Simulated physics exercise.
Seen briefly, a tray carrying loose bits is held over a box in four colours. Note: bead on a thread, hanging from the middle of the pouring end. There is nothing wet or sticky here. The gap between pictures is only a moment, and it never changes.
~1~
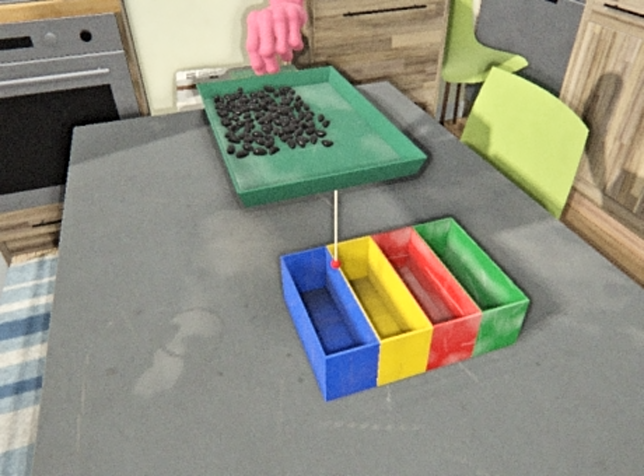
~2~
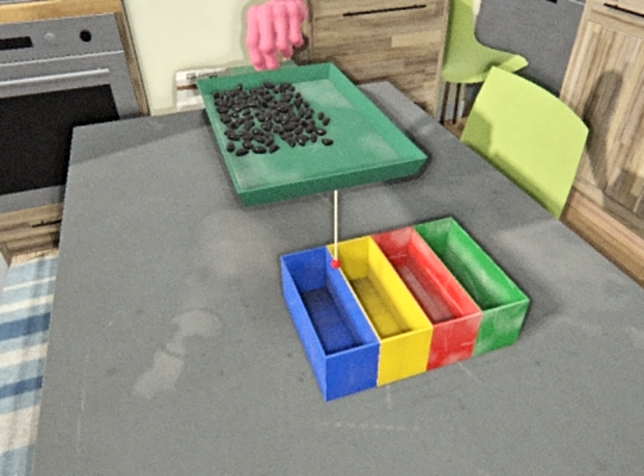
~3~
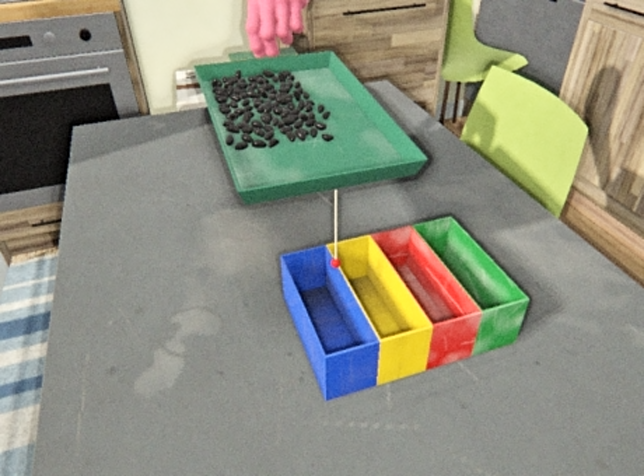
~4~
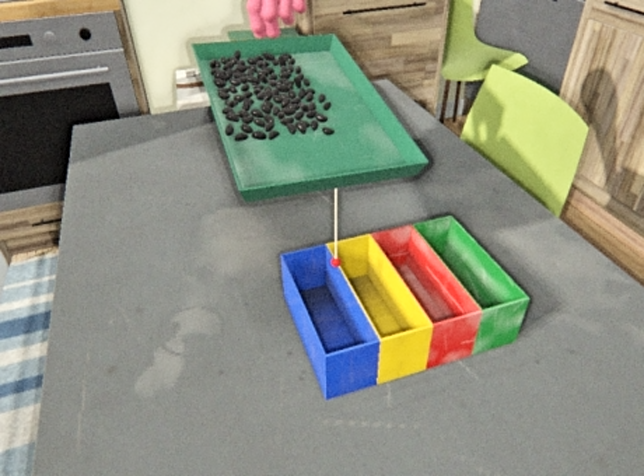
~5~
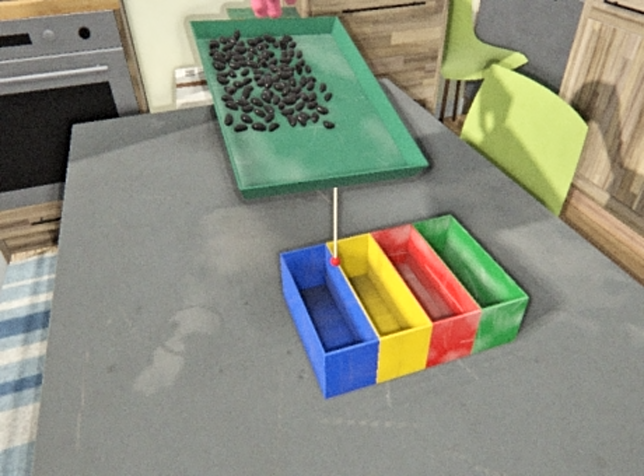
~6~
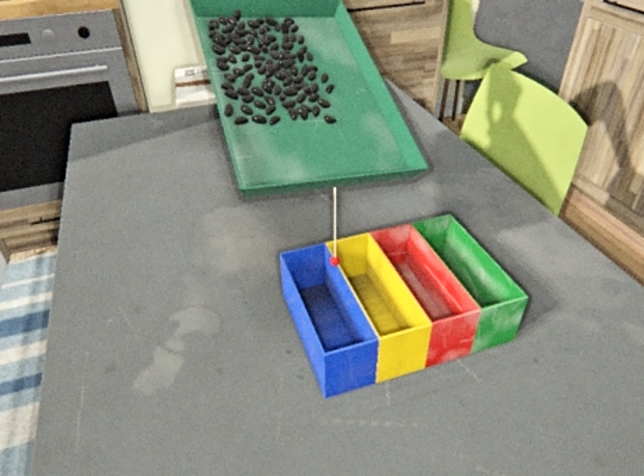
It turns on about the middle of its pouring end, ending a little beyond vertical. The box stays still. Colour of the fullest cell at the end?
Red.
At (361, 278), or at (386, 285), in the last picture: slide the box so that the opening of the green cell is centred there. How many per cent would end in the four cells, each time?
It comes to about 30 per cent the first time and about 60 per cent the second.
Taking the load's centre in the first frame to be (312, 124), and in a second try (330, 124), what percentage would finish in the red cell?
Estimate: 40 % first, 50 % second.
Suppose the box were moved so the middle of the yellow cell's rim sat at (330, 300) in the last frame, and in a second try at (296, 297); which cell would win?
Try one: Green; try two: Green.
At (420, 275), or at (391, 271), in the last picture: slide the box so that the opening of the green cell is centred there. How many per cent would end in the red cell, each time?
The first position comes out at 30 per cent, the other at 20 per cent.
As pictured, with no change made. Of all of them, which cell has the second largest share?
The yellow cell.
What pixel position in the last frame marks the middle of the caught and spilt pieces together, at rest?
At about (409, 326), give or take.
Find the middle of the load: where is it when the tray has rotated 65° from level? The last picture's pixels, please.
Somewhere about pixel (370, 163).
Soon, tray tipped steeply; nearly all on the tray; a small part falling or outside the box.
A while on, tray tipped past a quarter turn; about a third on the tray; about a third in the red cell; a small part in the yellow cell; a small part in the blue cell; a stray few in the green cell; a small part falling or outside the box.
Towards the end, tray tipped past a quarter turn; about half in the red cell; about a third in the yellow cell; about a quarter in the blue cell; a stray few in the green cell; a stray few falling or outside the box.
Finally, tray tipped past a quarter turn; about half in the red cell; about a third in the yellow cell; about a quarter in the blue cell; a stray few in the green cell; a stray few outside the box.
